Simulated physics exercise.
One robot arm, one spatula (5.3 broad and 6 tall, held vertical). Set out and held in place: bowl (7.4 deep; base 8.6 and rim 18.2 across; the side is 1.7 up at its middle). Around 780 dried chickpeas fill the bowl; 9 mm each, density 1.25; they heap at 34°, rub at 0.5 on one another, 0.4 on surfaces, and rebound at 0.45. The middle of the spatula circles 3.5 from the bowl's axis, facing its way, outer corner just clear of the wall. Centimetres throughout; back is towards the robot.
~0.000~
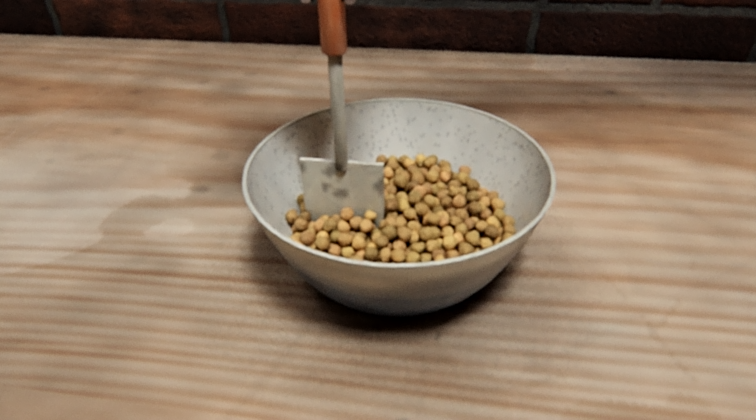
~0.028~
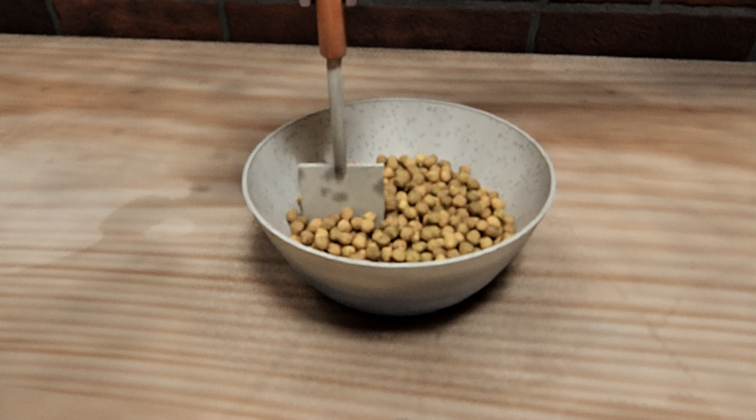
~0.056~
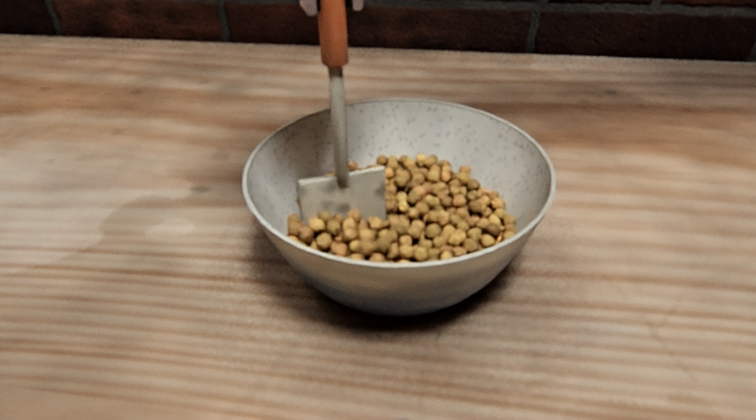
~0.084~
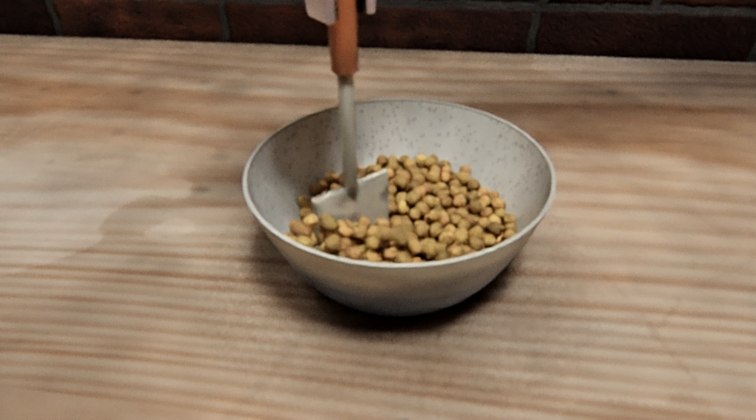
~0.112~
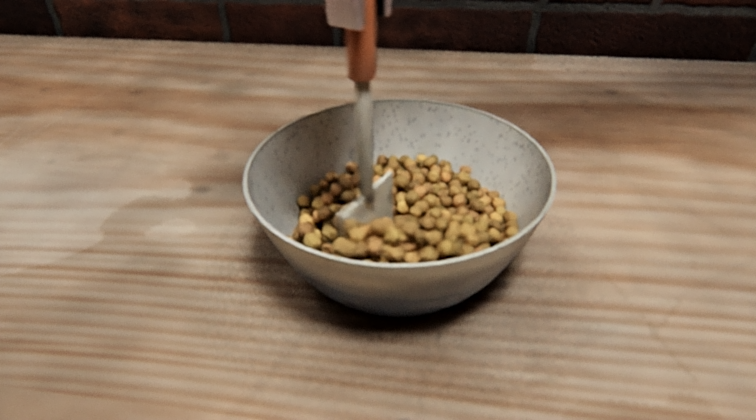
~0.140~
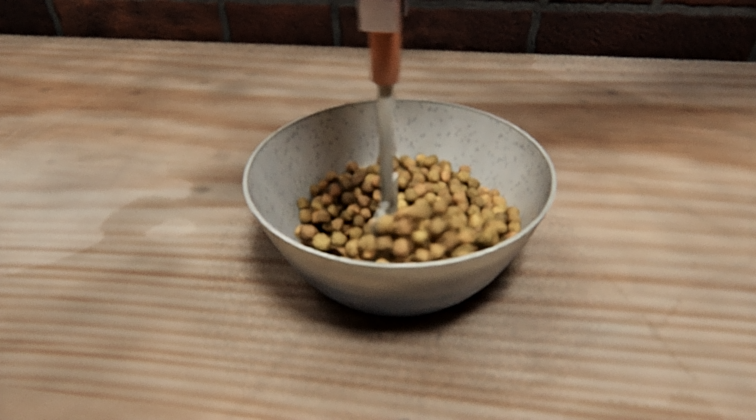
A robot arm's upright spatula with an orange handle swept through the chickpeas in a speckled bowl, moving from the left side toward the front middle, turning as it went and pushing some chickpeas along.
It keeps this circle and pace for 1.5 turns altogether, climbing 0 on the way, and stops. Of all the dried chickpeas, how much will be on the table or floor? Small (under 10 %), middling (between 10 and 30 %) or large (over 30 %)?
A middling share, between 10 and 30 %, ends on the table or floor.
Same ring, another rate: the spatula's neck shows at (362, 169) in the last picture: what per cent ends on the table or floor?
About 5 per cent.
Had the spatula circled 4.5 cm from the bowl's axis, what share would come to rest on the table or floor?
In that case some 25 per cent.
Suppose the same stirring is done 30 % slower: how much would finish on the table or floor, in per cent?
Then about 5 per cent.
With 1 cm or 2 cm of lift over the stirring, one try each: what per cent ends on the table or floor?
About 10 and 10 per cent.
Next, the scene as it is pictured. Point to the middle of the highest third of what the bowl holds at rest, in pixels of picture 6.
At about (459, 185).
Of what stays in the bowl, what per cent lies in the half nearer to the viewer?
About 35 per cent.
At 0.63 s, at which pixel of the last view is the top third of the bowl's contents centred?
At about (391, 251).
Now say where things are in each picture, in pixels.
Spatula neck at (340, 140), 0° round; upper third of the load around (410, 217), from x 290 to 510, top at y 160; 782 in the bowl, in the first picture.
Spatula neck at (339, 143), 7° round; upper third of the load around (409, 221), from x 295 to 510, top at y 160, in the second picture.
Spatula neck at (341, 153), 26° round; upper third of the load around (404, 228), from x 290 to 510, top at y 160, in the third picture.
Spatula neck at (350, 163), 46° round; upper third of the load around (403, 234), from x 290 to 510, top at y 160, in the fourth picture.
Spatula neck at (366, 170), 66° round; upper third of the load around (413, 238), from x 290 to 510, top at y 160, in the fifth picture.
Spatula neck at (387, 175), 86° round; upper third of the load around (426, 237), from x 300 to 515, top at y 160; 782 in the bowl, in the sixth picture.
By 0.38 s, 262° round, highest piece 9 above the table; 732 in the bowl, 24 on the table or floor, 26 in flight or on the tool.
By 0.63 s, 78° round, highest piece 9 above the table; 683 in the bowl, 89 on the table or floor, 10 in flight or on the tool.
By 0.95 s, 180° round, highest piece 7 above the table; 659 in the bowl, 121 on the table or floor, 2 in flight or on the tool.
By 1.65 s, 180° round, highest piece 7 above the table; 659 in the bowl, 123 on the table or floor.
Final count, 659 in the bowl, 123 on the table or floor. That is 16 % on the table or floor.
